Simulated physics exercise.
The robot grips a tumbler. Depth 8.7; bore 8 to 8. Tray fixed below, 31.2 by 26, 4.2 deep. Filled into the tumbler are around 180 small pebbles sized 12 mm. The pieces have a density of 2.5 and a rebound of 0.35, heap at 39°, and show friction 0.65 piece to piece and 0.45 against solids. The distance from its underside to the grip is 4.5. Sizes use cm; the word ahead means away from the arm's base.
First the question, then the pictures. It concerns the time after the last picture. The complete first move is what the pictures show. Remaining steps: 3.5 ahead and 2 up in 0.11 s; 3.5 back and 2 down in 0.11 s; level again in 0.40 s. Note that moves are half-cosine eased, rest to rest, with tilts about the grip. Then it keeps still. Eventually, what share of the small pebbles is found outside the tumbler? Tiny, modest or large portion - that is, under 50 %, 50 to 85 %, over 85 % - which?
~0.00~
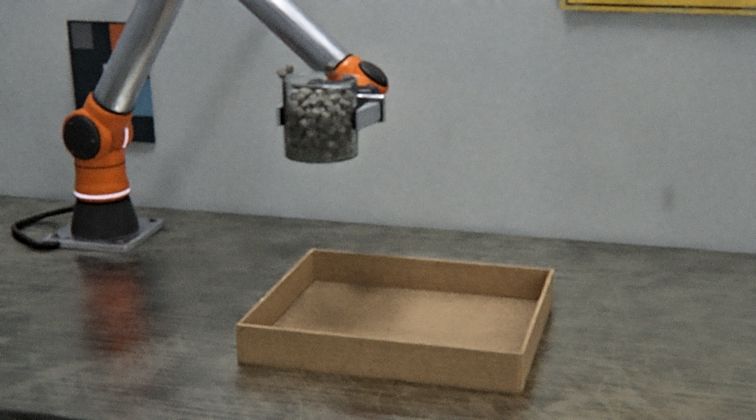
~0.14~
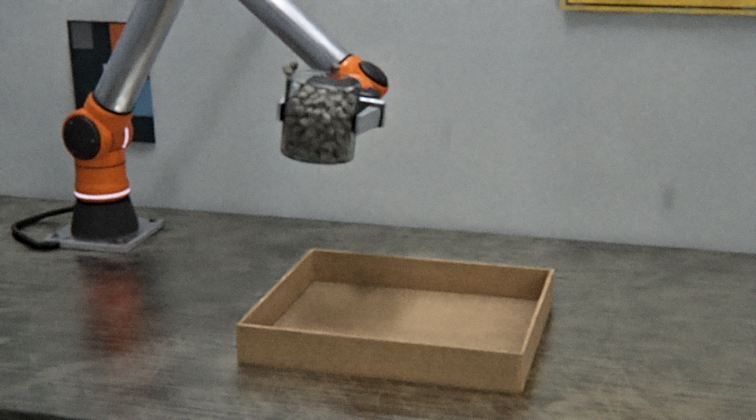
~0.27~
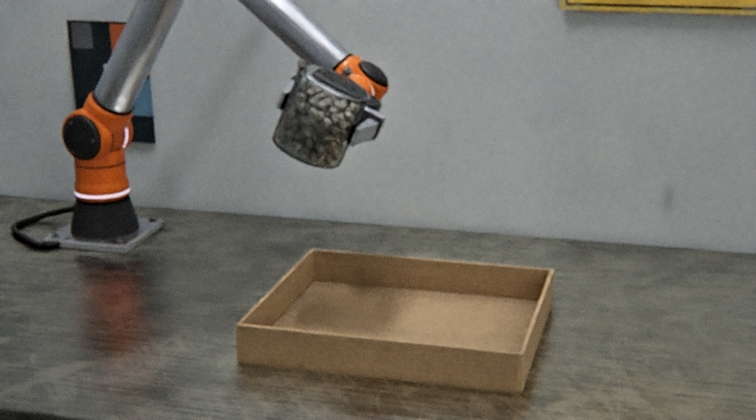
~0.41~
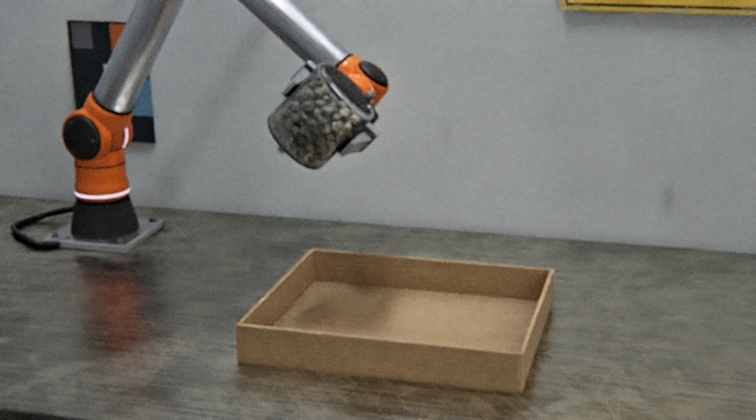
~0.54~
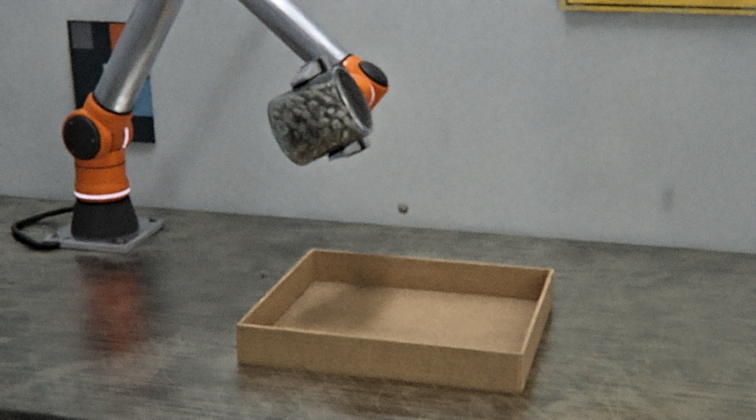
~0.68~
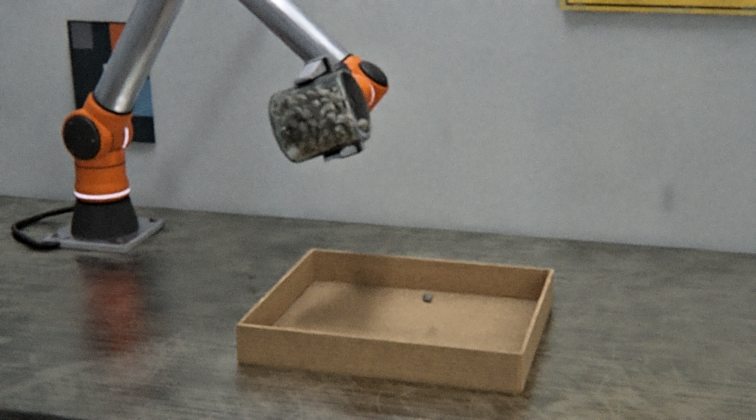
A tiny portion.
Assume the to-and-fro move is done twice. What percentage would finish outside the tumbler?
50 %.
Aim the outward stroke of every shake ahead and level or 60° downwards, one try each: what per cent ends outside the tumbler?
You'd get about 25 per cent with the first setting and about 5 per cent with the second.
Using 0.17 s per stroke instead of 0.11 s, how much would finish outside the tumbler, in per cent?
About 5 per cent, then.
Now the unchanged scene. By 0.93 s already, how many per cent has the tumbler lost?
Near 25 in a hundred parts have gone so far.
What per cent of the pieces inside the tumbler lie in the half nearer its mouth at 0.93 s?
Some 50 percent is in that half.
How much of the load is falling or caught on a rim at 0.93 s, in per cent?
Logged share: Close to 26 per cent.
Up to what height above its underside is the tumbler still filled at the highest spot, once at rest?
Height at rest: Approx. 7.0 cm.
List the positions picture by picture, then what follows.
The first frame shows tumbler middle at (321, 118), level; upper third of the load around (321, 106), from x 280 to 350, top at y 65; 182 in the tumbler.
The second frame shows tumbler middle at (320, 118), tilted 7° forward; upper third of the load around (320, 106), from x 285 to 350, top at y 65; 181 in the tumbler, 1 in flight or on a rim.
The third frame shows tumbler middle at (320, 118), tilted 24° forward; upper third of the load around (315, 106), from x 280 to 355, top at y 65; 181 in the tumbler, 1 in flight or on a rim.
The fourth frame shows tumbler middle at (320, 118), tilted 45° forward; upper third of the load around (312, 106), from x 280 to 370, top at y 80; 181 in the tumbler, 1 in flight or on a rim.
The fifth frame shows tumbler middle at (319, 117), tilted 62° forward; upper third of the load around (312, 103), from x 265 to 405, top at y 85; 180 in the tumbler, 1 on the table or floor, 1 in flight or on a rim.
The sixth frame shows tumbler middle at (319, 117), tilted 69° forward; upper third of the load around (310, 104), from x 250 to 430, top at y 90; 180 in the tumbler, 1 in the tray, 1 on the table or floor.
By 0.93 s, tilted 68° forward, highest piece 27 above the table; 133 in the tumbler, 1 in the tray, 1 on the table or floor, 47 in flight or on a rim.
By 1.18 s, tilted 15° forward, highest piece 29 above the table; 121 in the tumbler, 58 in the tray, 1 on the table or floor, 2 in flight or on a rim.
By 1.50 s, level, highest piece 29 above the table; 121 in the tumbler, 60 in the tray, 1 on the table or floor.
By 2.55 s, level, highest piece 28 above the table; 121 in the tumbler, 60 in the tray, 1 on the table or floor.
Final count, 121 in the tumbler, 60 in the tray, 1 on the table or floor. That is 34 % outside the tumbler.
